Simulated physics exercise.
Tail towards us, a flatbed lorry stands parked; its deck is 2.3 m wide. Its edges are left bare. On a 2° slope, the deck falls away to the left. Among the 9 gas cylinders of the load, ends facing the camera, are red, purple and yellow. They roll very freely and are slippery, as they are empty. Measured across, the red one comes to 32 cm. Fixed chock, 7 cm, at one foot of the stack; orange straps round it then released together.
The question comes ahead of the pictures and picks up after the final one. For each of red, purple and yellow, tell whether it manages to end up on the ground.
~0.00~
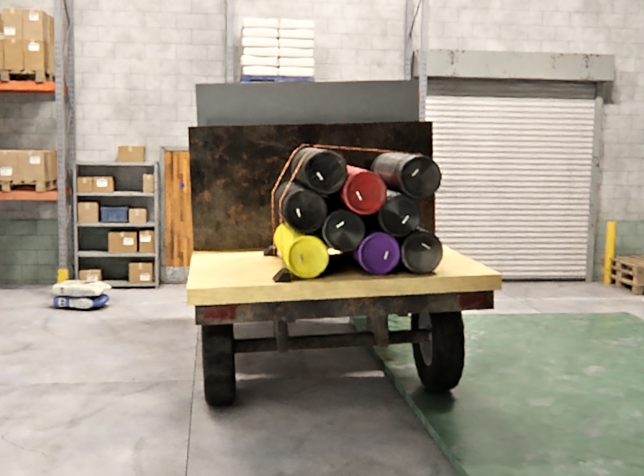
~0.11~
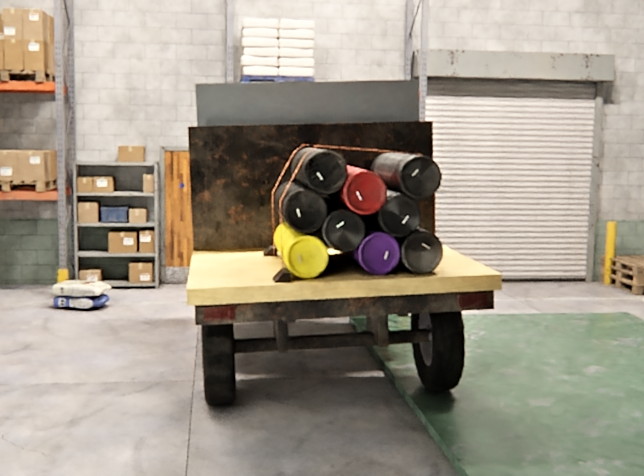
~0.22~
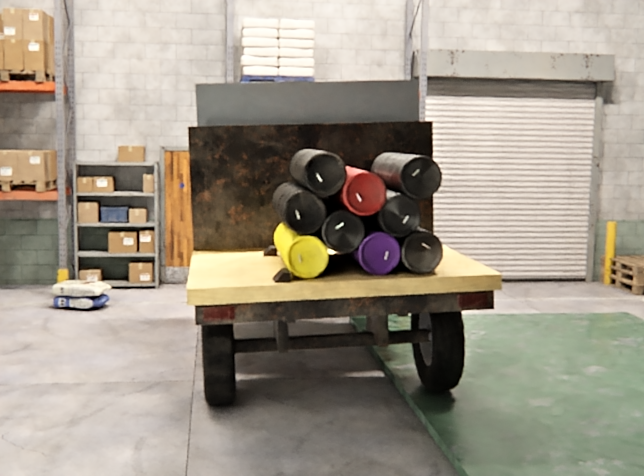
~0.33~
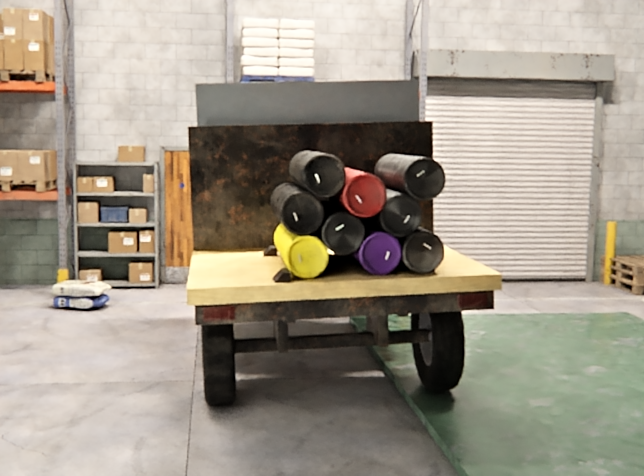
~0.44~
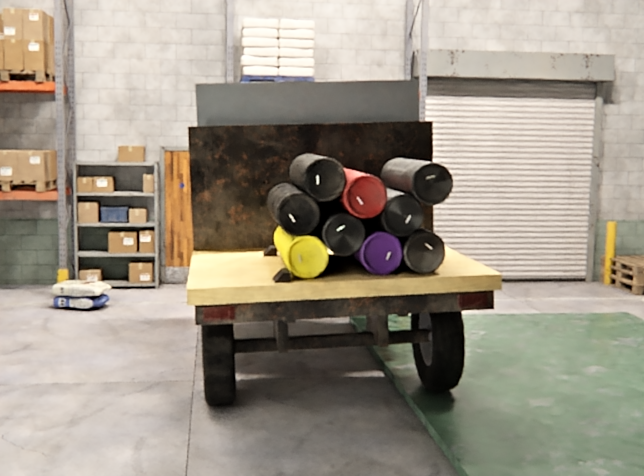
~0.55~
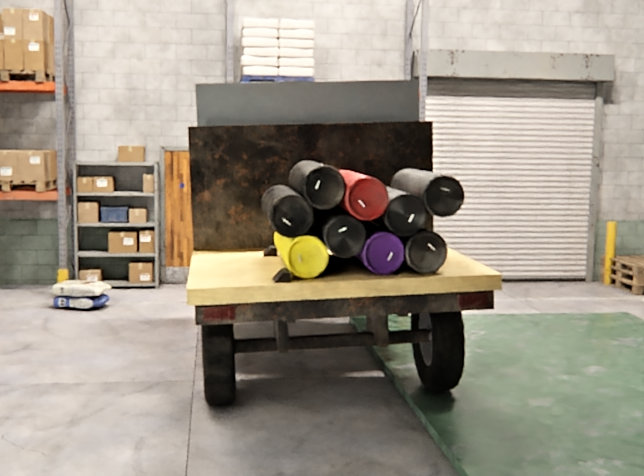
Red - it does not; purple - it does not; yellow - it does not.
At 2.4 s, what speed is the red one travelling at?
0.7 m/s, roughly.
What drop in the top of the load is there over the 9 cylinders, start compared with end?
About 30 cm lower.
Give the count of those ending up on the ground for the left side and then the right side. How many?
Result (left / right): 1 / 1.
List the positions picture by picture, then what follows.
The first picture shows red (366, 193), purple (380, 254), yellow (308, 257); straps on; chock at (286, 277); the deck slopes 2° down to the left; 3 of the 9 lie on the deck itself.
The second picture shows red (366, 193), purple (380, 254), yellow (307, 258); straps on.
The third picture shows red (365, 194), purple (381, 254), yellow (307, 258); no straps.
The fourth picture shows red (365, 195), purple (381, 254), yellow (307, 258); no straps.
The fifth picture shows red (366, 197), purple (383, 254), yellow (307, 258); no straps.
The sixth picture shows red (367, 199), purple (385, 254), yellow (307, 258); no straps; chock at (286, 277).
Then, 2.4 s in, red is in the air, 80 cm from the right edge, rolling right; purple is on the deck, 45 cm from the right edge, rolling right; yellow is on the deck, 90 cm from the left edge; 2 gone from the deck.
In the end (4.9 s), red is on the deck, 80 cm from the right edge; purple is on the deck, 45 cm from the right edge; yellow is on the deck, 90 cm from the left edge; 2 gone from the deck.
